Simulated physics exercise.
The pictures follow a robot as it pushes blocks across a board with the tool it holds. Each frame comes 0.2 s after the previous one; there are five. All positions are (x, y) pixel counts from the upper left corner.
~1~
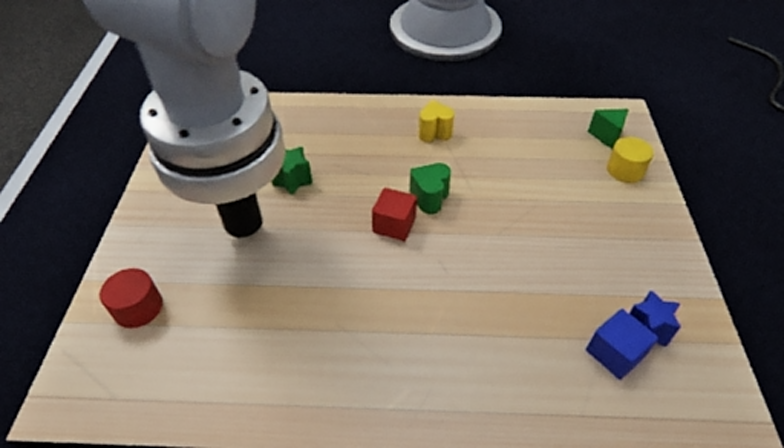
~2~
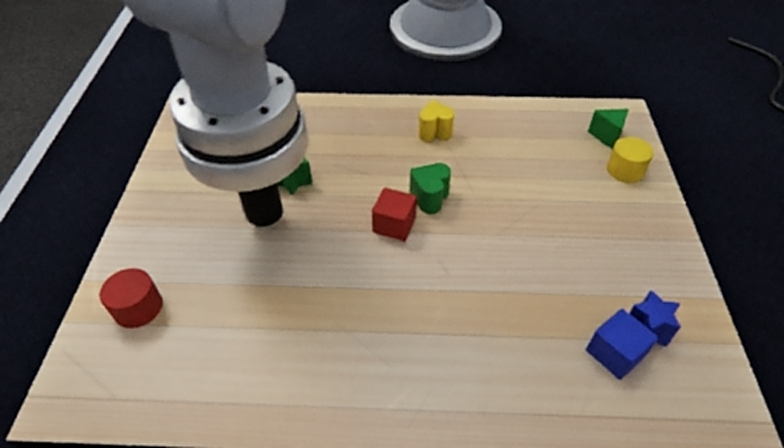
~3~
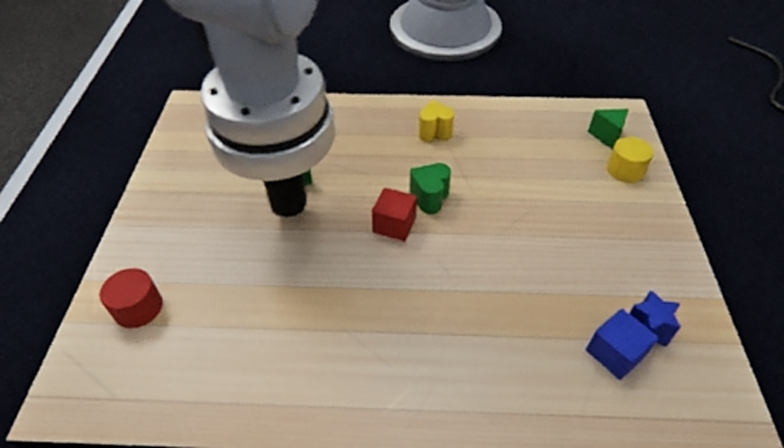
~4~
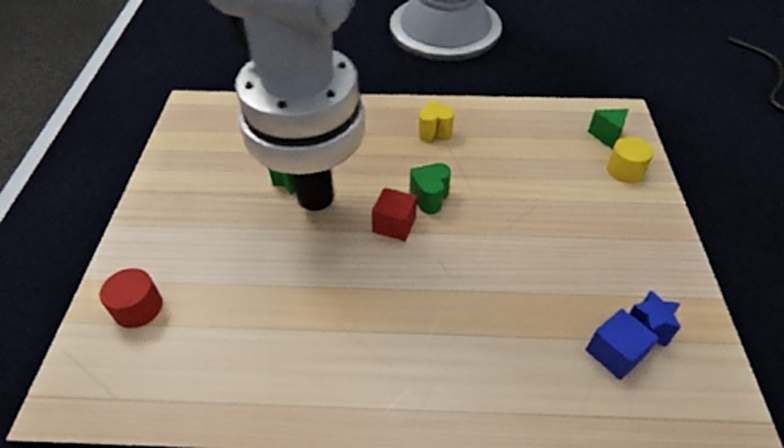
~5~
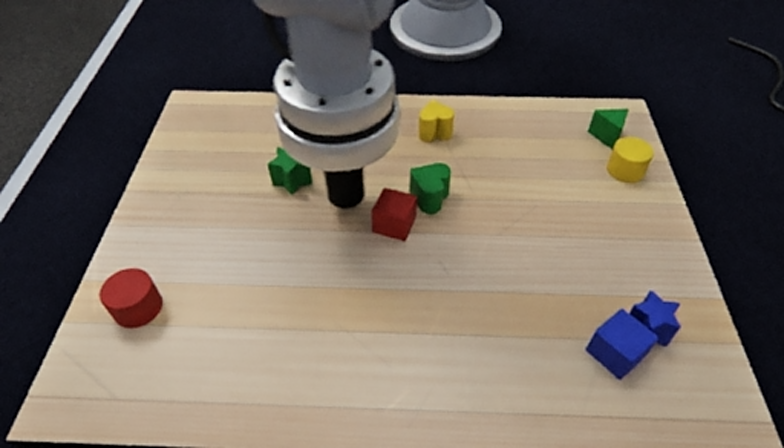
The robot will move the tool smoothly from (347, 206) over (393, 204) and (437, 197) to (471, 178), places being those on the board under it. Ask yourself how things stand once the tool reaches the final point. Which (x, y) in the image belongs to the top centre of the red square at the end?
Its top middle: (415, 210).
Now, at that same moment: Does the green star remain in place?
The answer is yes.
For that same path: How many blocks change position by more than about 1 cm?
Total moved: Two.
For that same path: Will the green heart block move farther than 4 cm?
Answer: Yes.
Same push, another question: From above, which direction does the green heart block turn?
Clockwise, looking down.
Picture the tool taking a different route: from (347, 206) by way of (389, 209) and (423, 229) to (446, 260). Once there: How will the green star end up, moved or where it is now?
It will remain on its spot.
What follows on the original path. One third of the way, tool (394, 194); red square (410, 208), turned 45° clockwise.
Two thirds of the way, tool (438, 186); red square (415, 210), turned 60° clockwise; green heart block (473, 170).
At the end, tool (472, 167); green star unmoved; red square (415, 210), turned 60° clockwise; green heart block (509, 160), turned 45° clockwise.
